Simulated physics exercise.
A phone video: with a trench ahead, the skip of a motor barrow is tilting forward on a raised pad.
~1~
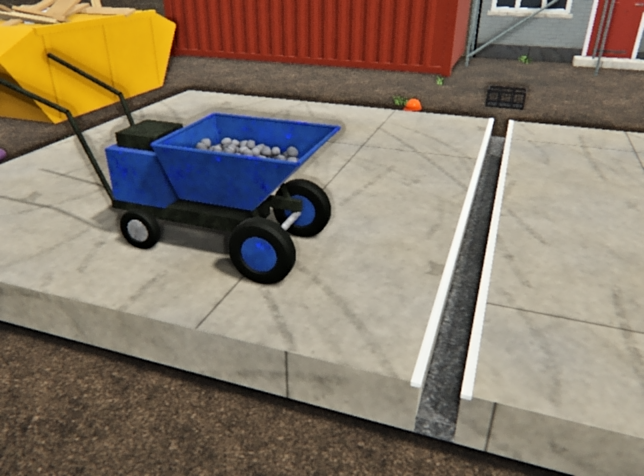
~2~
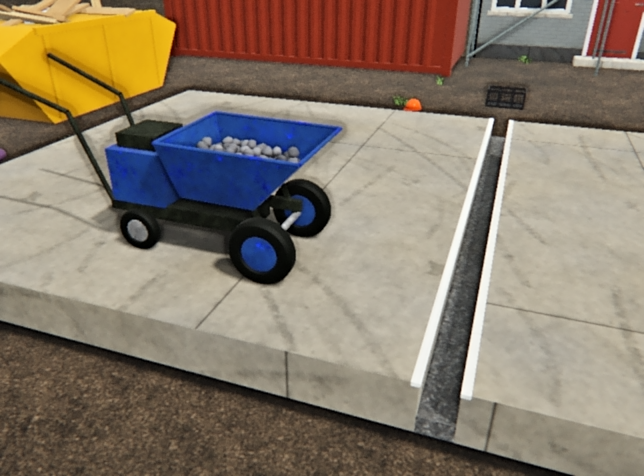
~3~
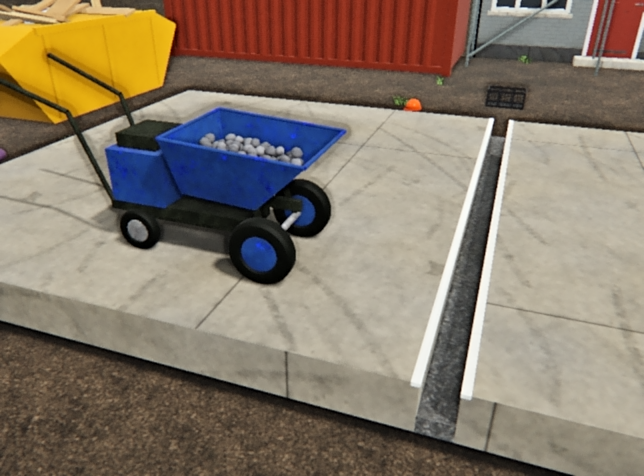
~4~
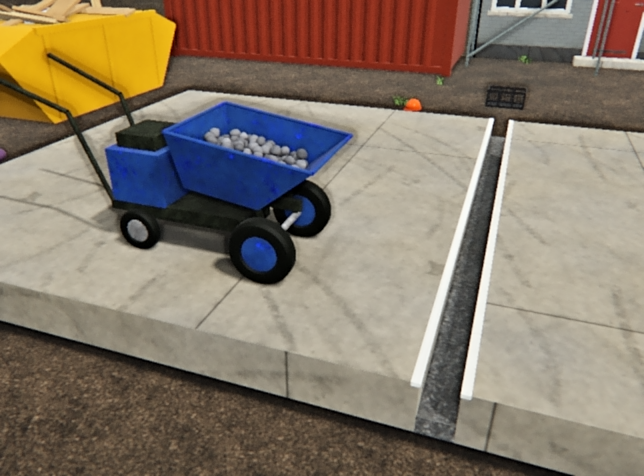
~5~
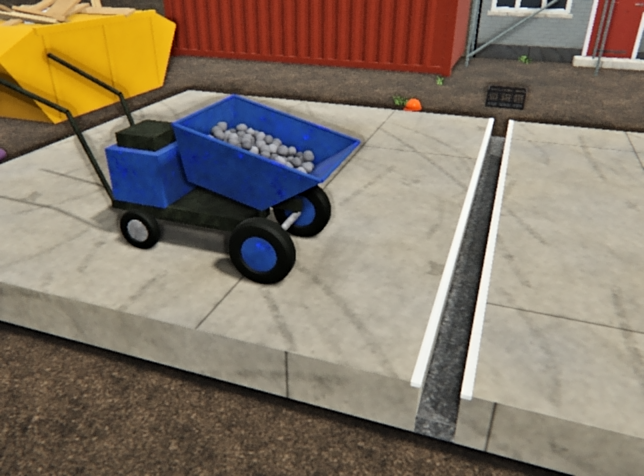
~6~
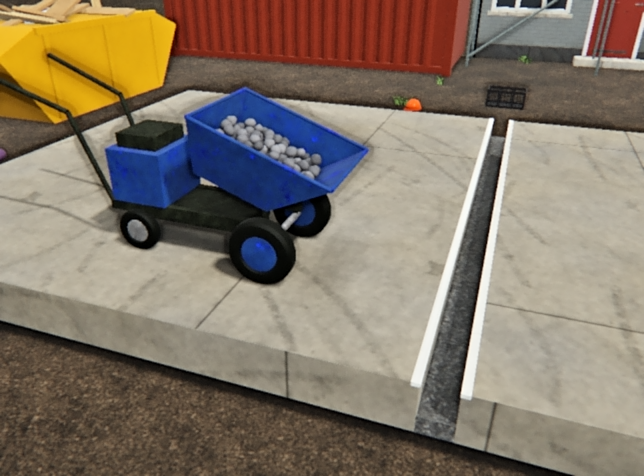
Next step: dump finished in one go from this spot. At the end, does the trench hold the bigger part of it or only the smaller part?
The trench holds only the smaller part.
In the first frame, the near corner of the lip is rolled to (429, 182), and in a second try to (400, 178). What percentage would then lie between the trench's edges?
0 % and 20 %.
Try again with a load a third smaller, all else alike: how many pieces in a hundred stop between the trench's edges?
Estimated share: Some 20 %.
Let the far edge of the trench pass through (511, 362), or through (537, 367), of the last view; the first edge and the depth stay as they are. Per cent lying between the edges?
Lab note: Case 1 around 20 %, case 2 20 %.
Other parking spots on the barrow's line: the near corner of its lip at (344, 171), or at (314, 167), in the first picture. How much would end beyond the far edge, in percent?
Try 1: 10 %. Try 2: 0 %.
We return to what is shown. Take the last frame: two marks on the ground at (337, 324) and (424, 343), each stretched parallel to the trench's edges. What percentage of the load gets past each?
90 % and 30 %.
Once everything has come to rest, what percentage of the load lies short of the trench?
That share is about 60 percent.
Shortly afterwards, skip tipped steeply; the whole lot in the skip.
Next, skip tipped steeply; the bulk in the skip; near a quarter short of the trench.
Some moments later, skip tipped right over; near a quarter in the skip; near two thirds short of the trench; near a quarter in or heaped over the trench.
In the end, skip tipped right over; a little in the skip; near two thirds short of the trench; near a quarter in or heaped over the trench; none at all beyond it.
